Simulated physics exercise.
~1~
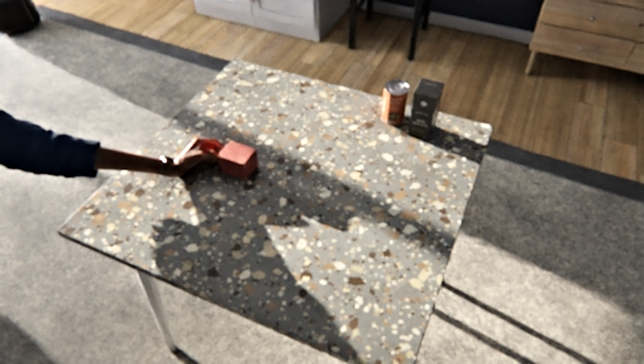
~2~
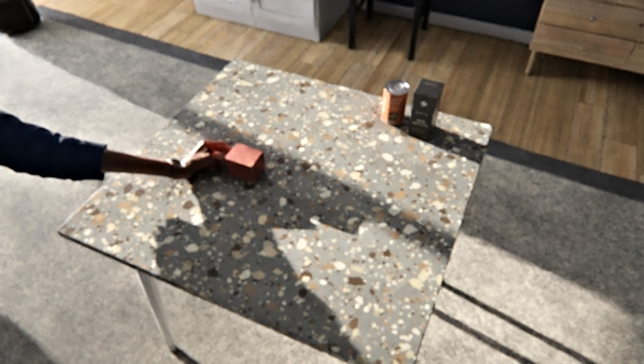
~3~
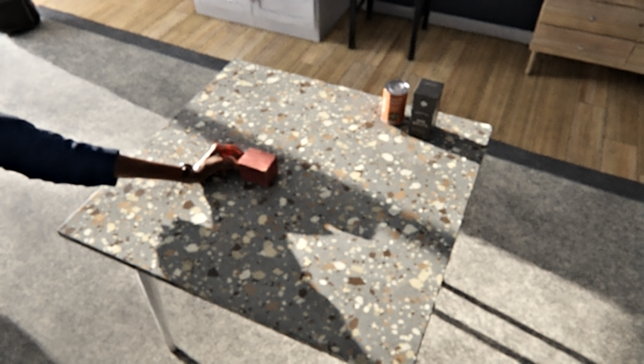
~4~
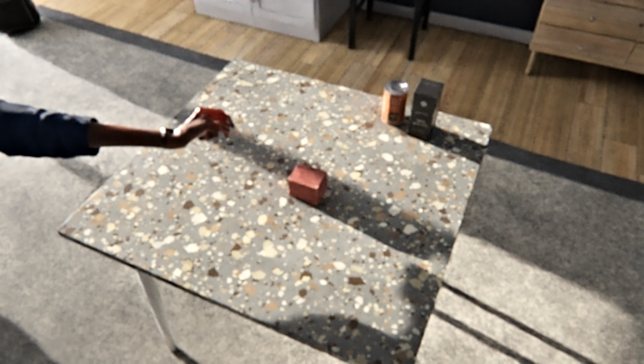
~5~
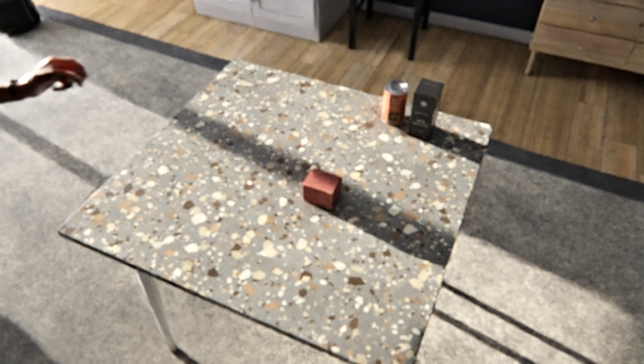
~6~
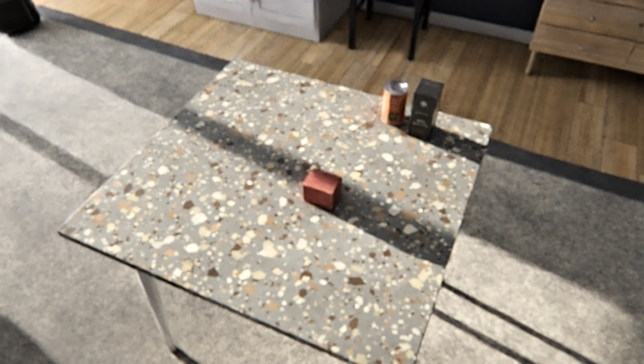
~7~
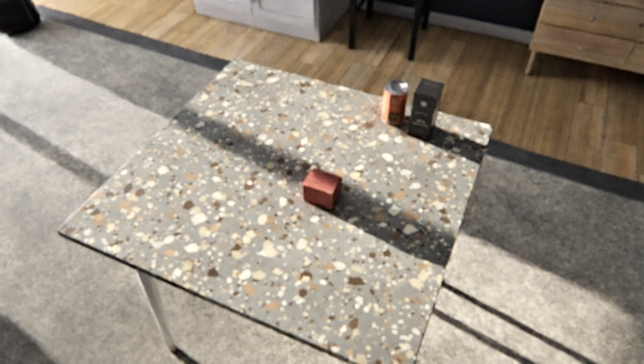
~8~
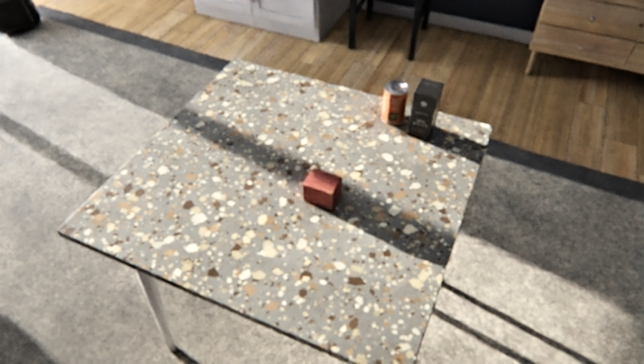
A red block was pushed to the right across a speckled table by a hand, which then let go and drew back out of view as the block slid a little farther and stopped near the middle, still on the table, while an orange tin and a black carton stayed put.
